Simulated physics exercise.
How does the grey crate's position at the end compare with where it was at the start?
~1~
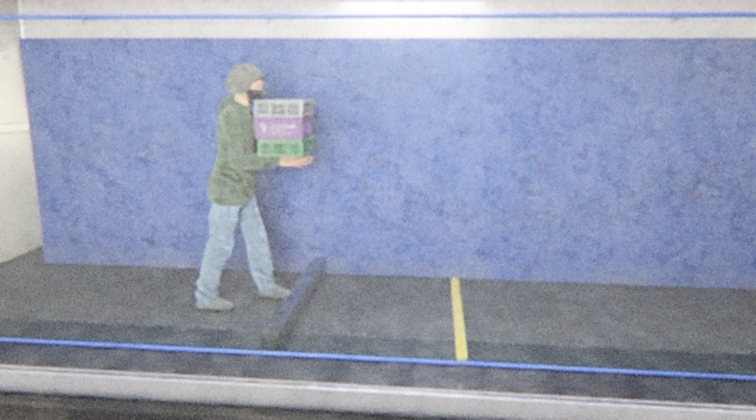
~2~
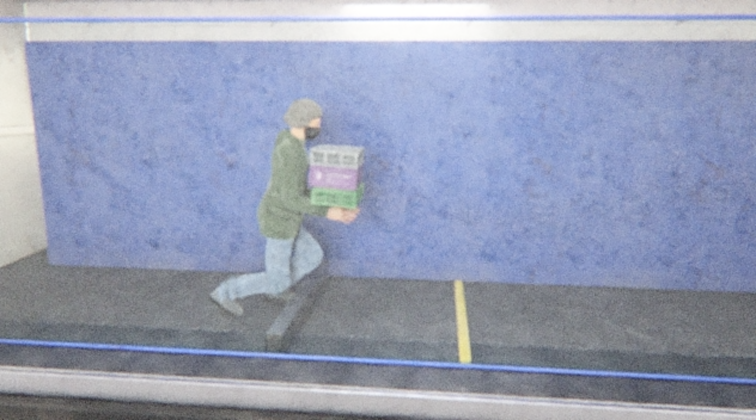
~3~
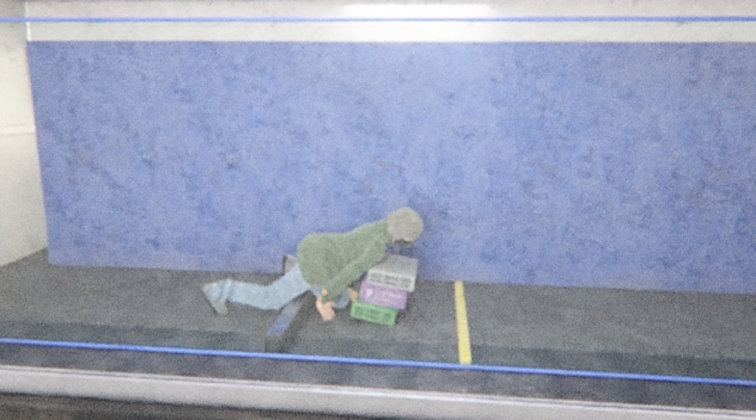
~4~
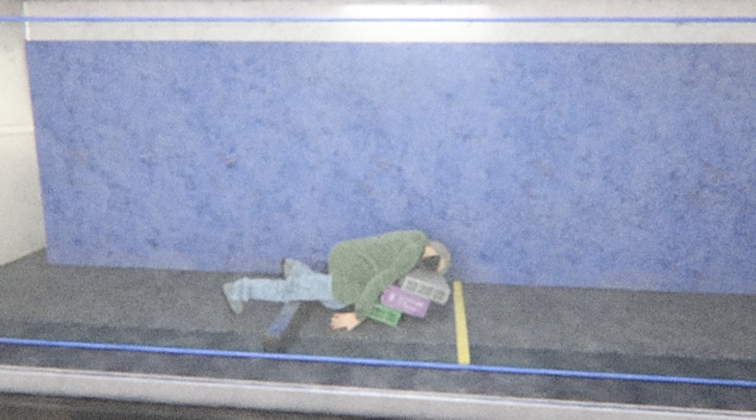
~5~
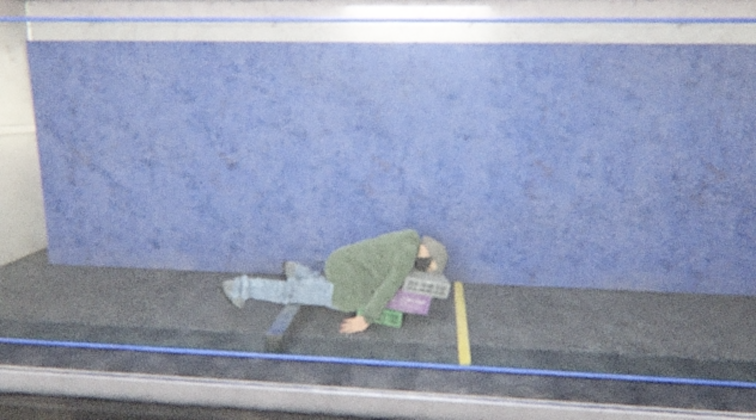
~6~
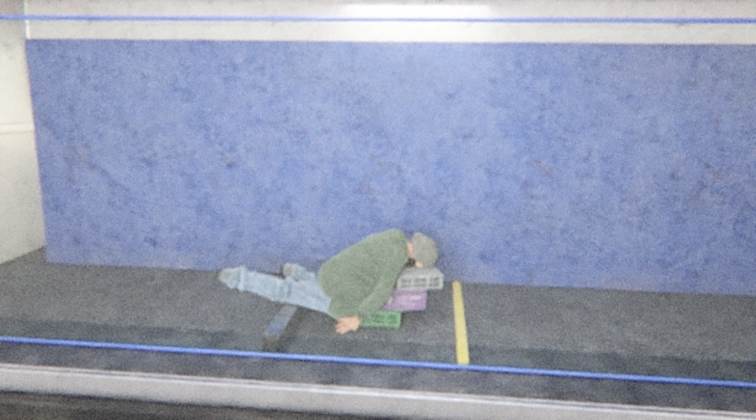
At the start the grey crate was held up at chest height on top of the stack, left of the low rail. By the end it was down near the floor and farther right, between the rail and the yellow line, still on top of the slumped stack.
In a metro car, a courier in a green jacket holding a grey crate, purple carton and green crate pitched forward to the right over a low rail, landing face down, head against the slumped stack, all short of the yellow line.
